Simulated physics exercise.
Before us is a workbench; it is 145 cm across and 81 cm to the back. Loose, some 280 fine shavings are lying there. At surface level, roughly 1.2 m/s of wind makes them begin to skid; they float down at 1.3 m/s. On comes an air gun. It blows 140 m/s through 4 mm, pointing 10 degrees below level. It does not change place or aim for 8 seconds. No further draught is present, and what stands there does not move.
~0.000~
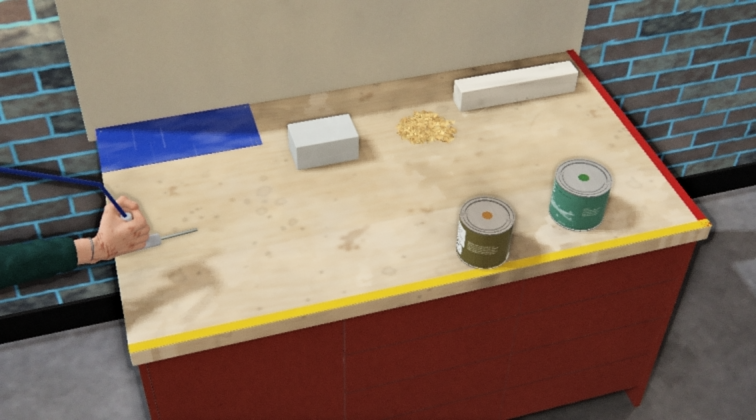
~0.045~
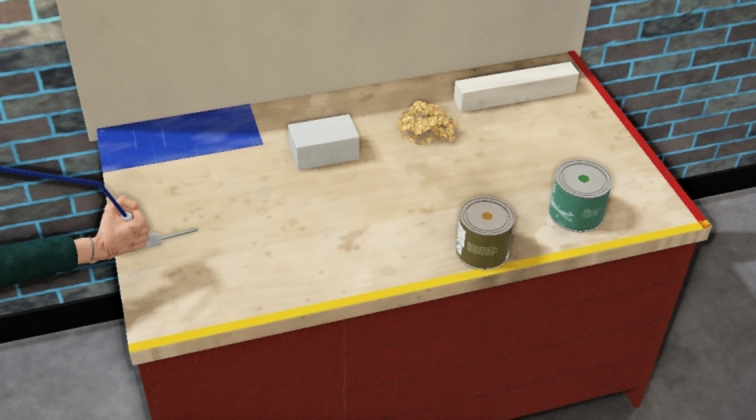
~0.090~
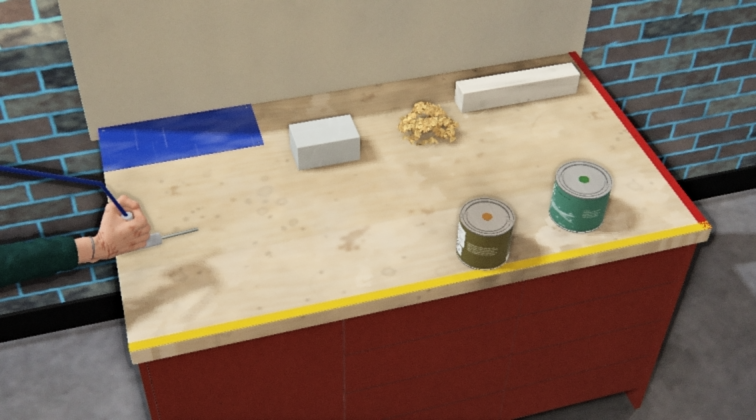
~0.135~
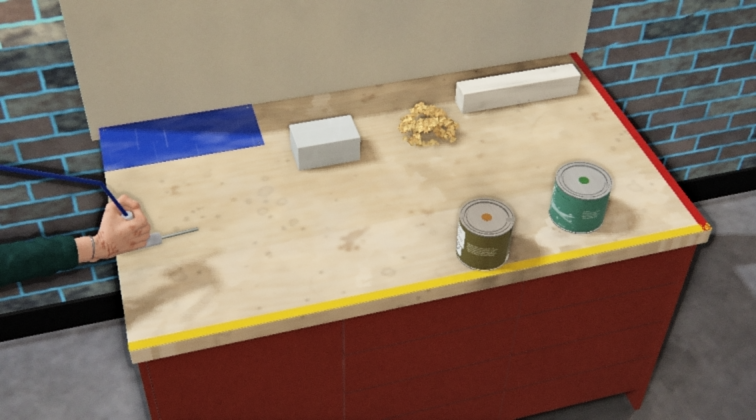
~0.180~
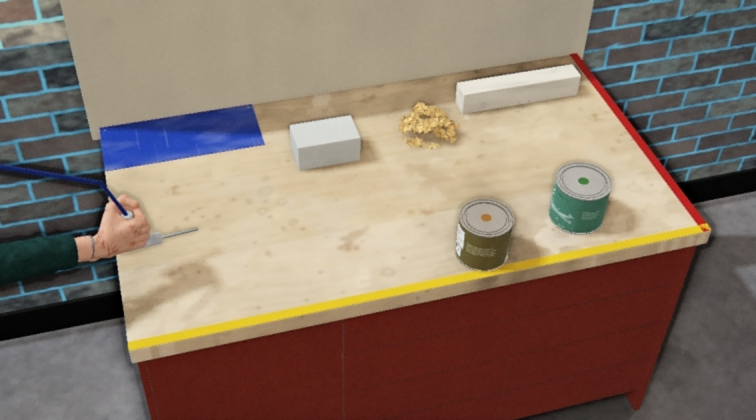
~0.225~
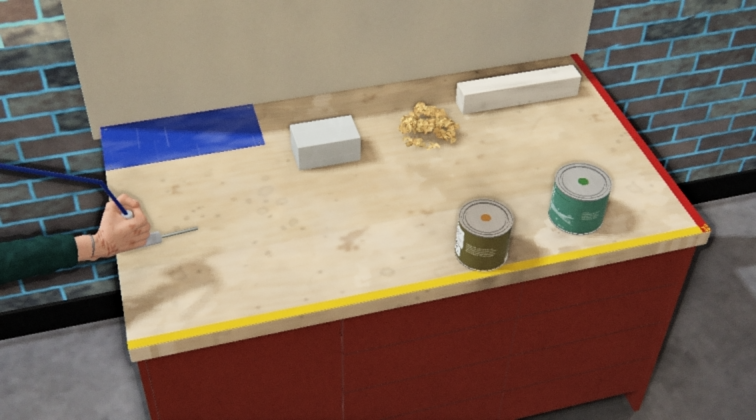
On a wooden workbench by a brick wall, a hand at the left held a nozzle pointed across the top, while the small golden pile near the back barely stirred beside blocks and two cans.
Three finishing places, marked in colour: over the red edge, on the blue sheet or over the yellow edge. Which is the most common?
It is the red one.
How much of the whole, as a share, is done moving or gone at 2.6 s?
70 %.
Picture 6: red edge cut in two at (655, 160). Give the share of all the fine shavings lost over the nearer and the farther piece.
I'd put near 0 percent on the nearer stretch and close to 60 percent on the farther one.
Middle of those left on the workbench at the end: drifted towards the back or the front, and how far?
Rearward, some 10 cm.
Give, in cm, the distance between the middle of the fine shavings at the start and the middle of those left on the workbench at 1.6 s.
About 5 cm.
After 1.6 s, 42 % are on the move or not yet settled, 0 % are over the yellow edge, 48 % over the red edge and 0 % on the blue sheet; the middle of those still in play is near (431, 116).
After 2.6 s, 32 % are on the move or not yet settled, 0 % are over the yellow edge, 52 % over the red edge and 0 % on the blue sheet; the middle of those still in play is near (429, 114).
After 4.4 s, 24 % are on the move or not yet settled, 0 % are over the yellow edge, 57 % over the red edge and 0 % on the blue sheet; the middle of those still in play is near (437, 110).
After 8.0 s, at the end, 0 % are over the yellow edge, 59 % over the red edge and 0 % on the blue sheet; the middle of those still in play is near (442, 110).
